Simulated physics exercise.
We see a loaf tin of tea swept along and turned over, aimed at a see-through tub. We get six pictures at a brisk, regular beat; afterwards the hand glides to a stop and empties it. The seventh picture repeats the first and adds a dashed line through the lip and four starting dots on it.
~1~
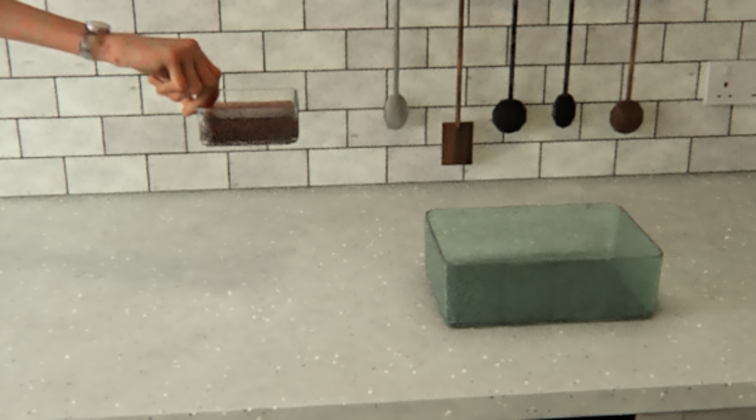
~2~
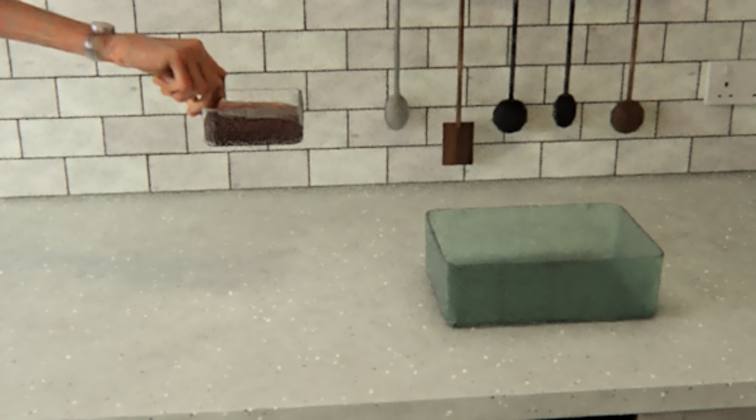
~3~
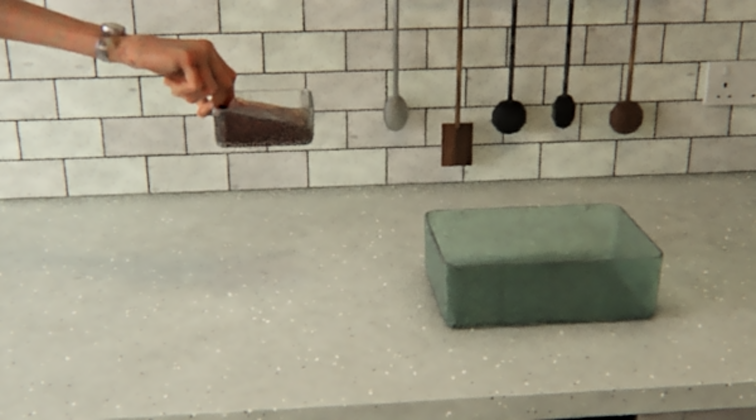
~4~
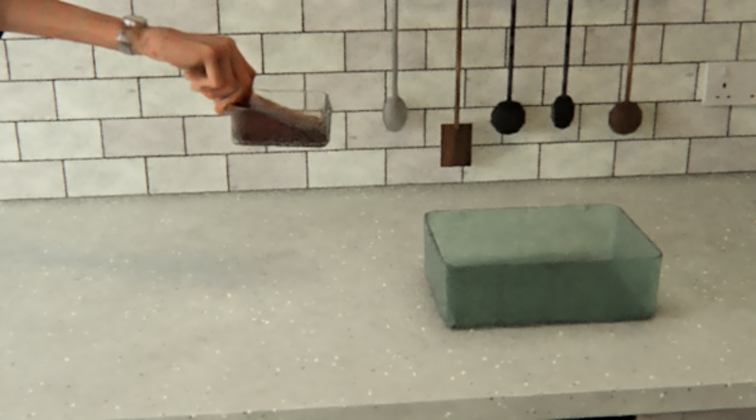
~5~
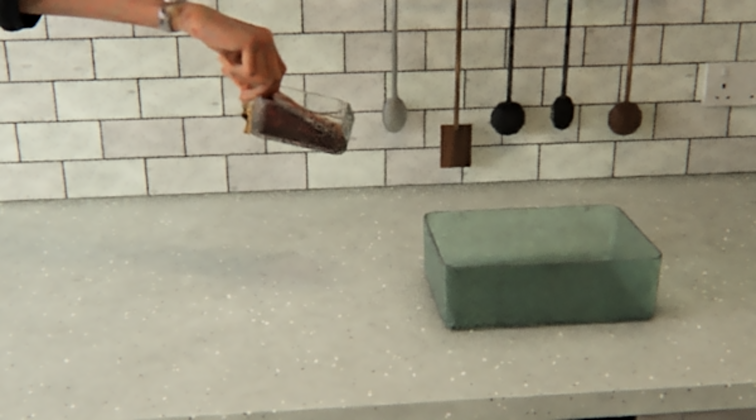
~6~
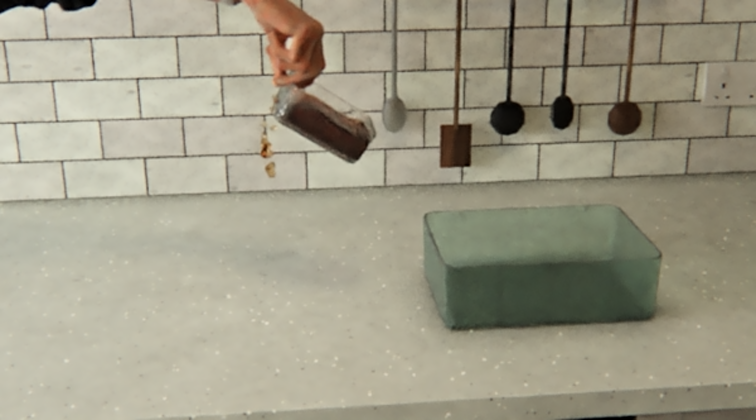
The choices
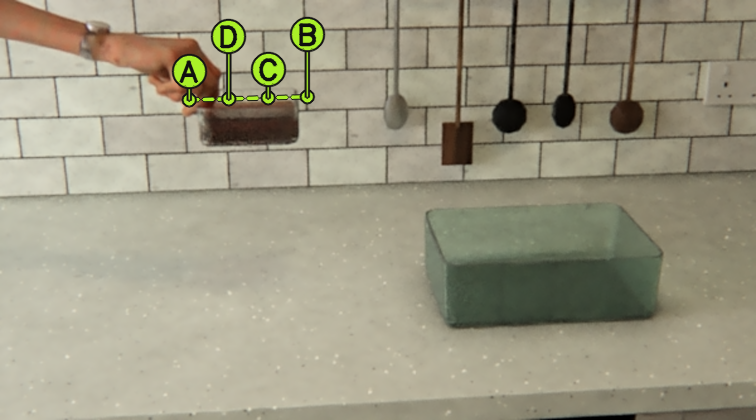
The clip shows a hand carrying a small clear container of dark brown contents rightward above a counter with a see-through green tub, then tilting it right end down as a few brownish bits drop from its left end.
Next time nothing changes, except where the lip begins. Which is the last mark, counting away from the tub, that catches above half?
I would pick spot D.
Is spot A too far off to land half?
Yes, that goes wrong.
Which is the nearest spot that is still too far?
It is A.
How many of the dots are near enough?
Three of the four.
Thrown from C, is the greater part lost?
No, that is safe.
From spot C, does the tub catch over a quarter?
Yes, clearly.
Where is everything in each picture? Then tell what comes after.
Upright, lip at (295, 97); tub from (444, 325) to (653, 315); nothing has left yet.
Upright, lip at (300, 97); nothing has left yet.
Upright, lip at (310, 98); nothing has left yet.
Tipped about 4°, lip at (327, 101); tea is over the rim, down to (229, 107).
Tipped about 15°, lip at (350, 111); tea is over the rim, down to (250, 130).
Tipped about 33°, lip at (372, 124); tea is over the rim, down to (273, 172).
On the marked copy, A at (189, 99); B at (307, 96); C at (268, 97); D at (228, 98).
For spot A, about 10 % lands in the tub, 85 % falls short and 5 % goes beside or beyond.
For spot B, about 79 % lands in the tub, 9 % falls short and 12 % goes beside or beyond.
For spot C, about 76 % lands in the tub, 13 % falls short and 10 % goes beside or beyond.
For spot D, about 70 % lands in the tub, 24 % falls short and 6 % goes beside or beyond.
